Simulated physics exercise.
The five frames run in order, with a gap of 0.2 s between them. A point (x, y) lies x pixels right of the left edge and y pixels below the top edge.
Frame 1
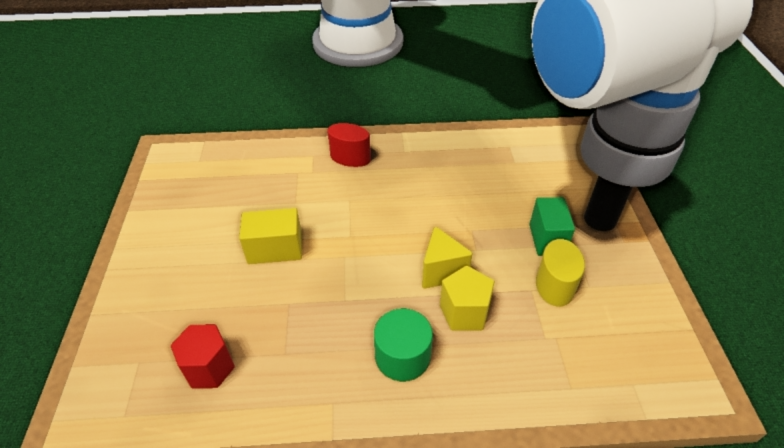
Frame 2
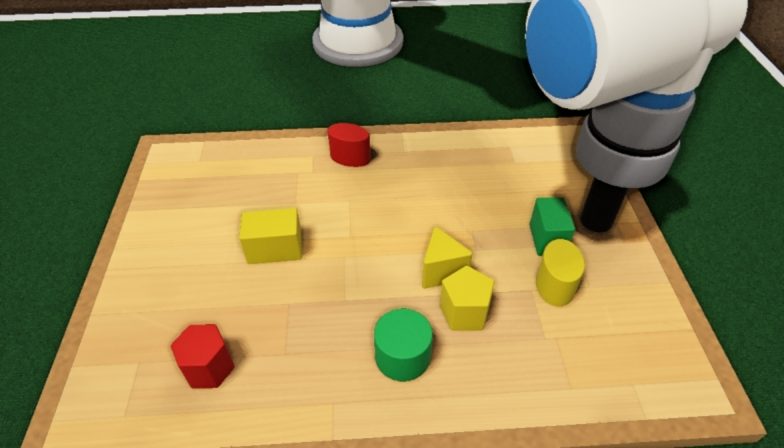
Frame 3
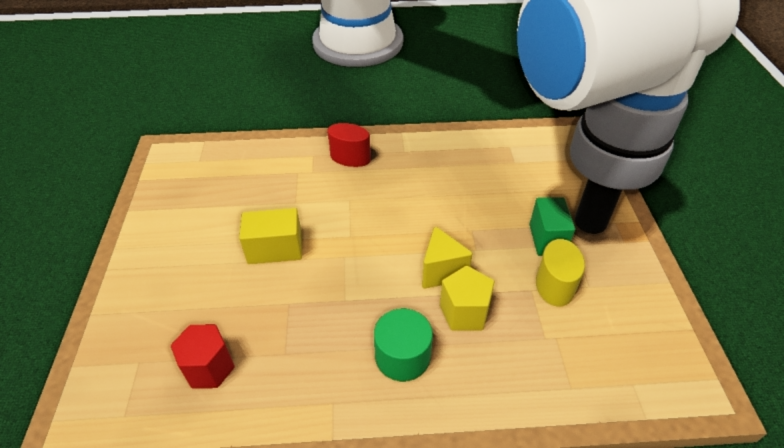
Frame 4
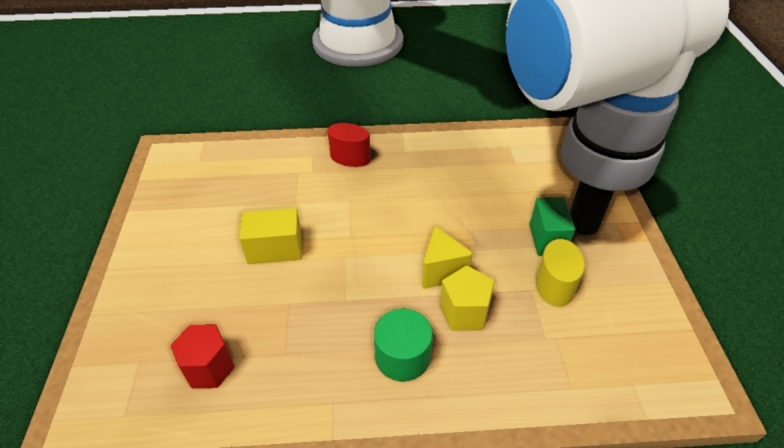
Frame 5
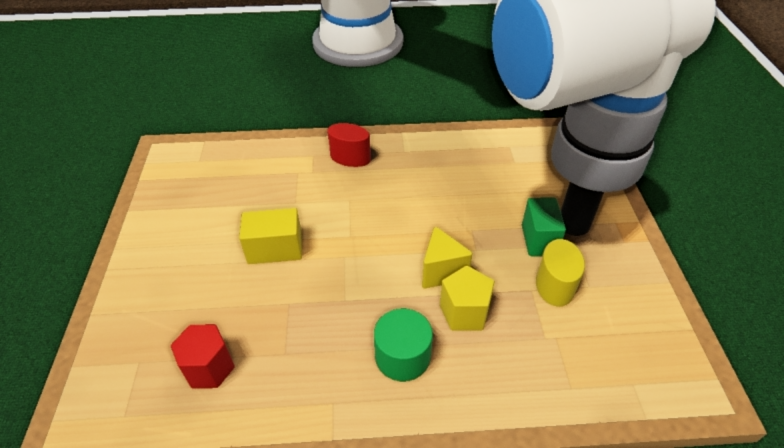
The robot arm's dark bar moved slowly left across the wooden board until it nudged the green block slightly left, while the yellow, red and other green pieces around it stayed still.
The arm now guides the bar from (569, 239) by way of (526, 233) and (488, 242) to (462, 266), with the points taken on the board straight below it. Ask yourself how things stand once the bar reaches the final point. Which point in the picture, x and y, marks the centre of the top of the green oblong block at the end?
Final place: (441, 220).
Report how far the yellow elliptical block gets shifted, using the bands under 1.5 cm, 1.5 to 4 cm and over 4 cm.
Verdict: Less than 1.5 cm.
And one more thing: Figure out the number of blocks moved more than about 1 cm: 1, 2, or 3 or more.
My answer is two.
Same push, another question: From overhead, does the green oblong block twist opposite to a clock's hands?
No.
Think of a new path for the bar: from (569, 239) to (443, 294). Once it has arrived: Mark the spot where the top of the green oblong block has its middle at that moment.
My best guess is (491, 217).
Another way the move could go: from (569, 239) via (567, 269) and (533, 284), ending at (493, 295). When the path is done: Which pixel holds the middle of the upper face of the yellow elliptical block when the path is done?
That would be at about pixel (532, 298).
What follows on the original path. One third of the way, bar at (528, 219); green oblong block at (501, 212), turned 20° anticlockwise.
Two thirds of the way, bar at (490, 229); green oblong block at (460, 217).
At the end, bar at (464, 253); yellow three-sided block at (431, 252); yellow pentagon unmoved; green oblong block at (441, 220), turned 30° clockwise; yellow elliptical block unmoved.
